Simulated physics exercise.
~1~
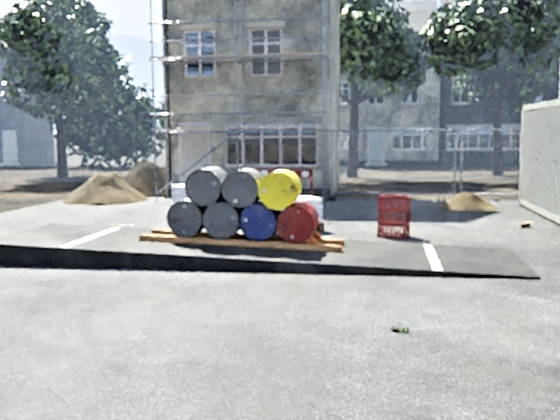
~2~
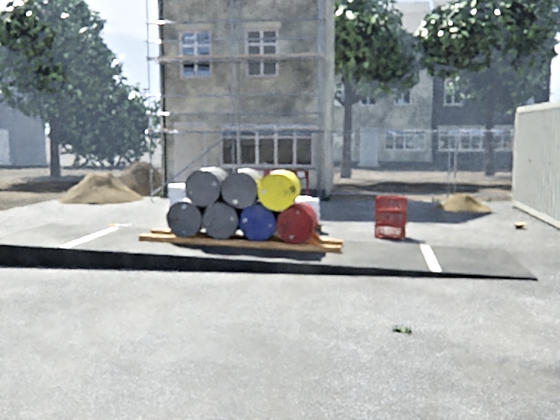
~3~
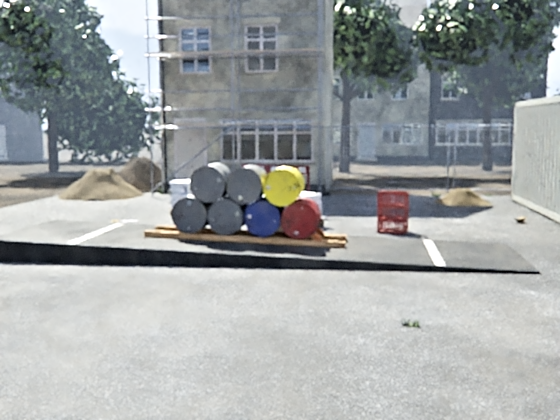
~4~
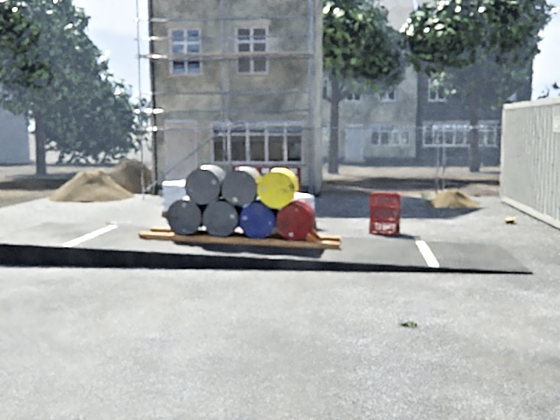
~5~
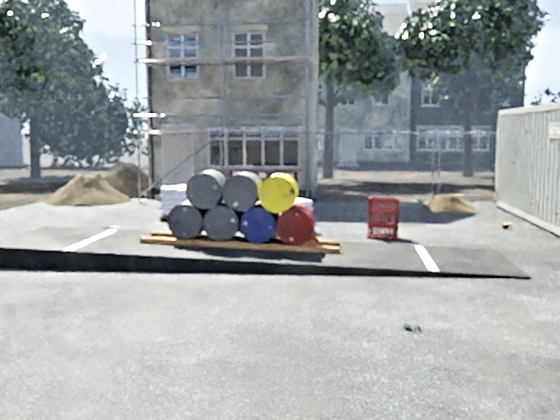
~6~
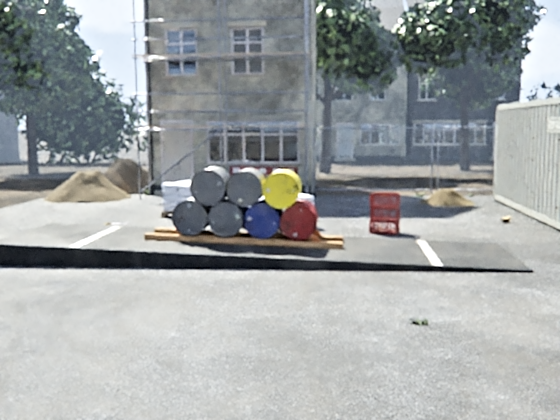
Nothing moves except the view itself, which drifts slightly sideways around a stack of seven drums on wooden beams in a paved yard. Four drums form the bottom row, two dark grey ones followed by a blue one and a red one at the right end. Two more grey drums and a yellow one rest on top. Behind them stand a scaffolded building, sand piles and leafy trees, with a red crate to the right. As the view shifts, the background slides a little, but the stack holds. At the end every drum is still in place, between the two white lines.
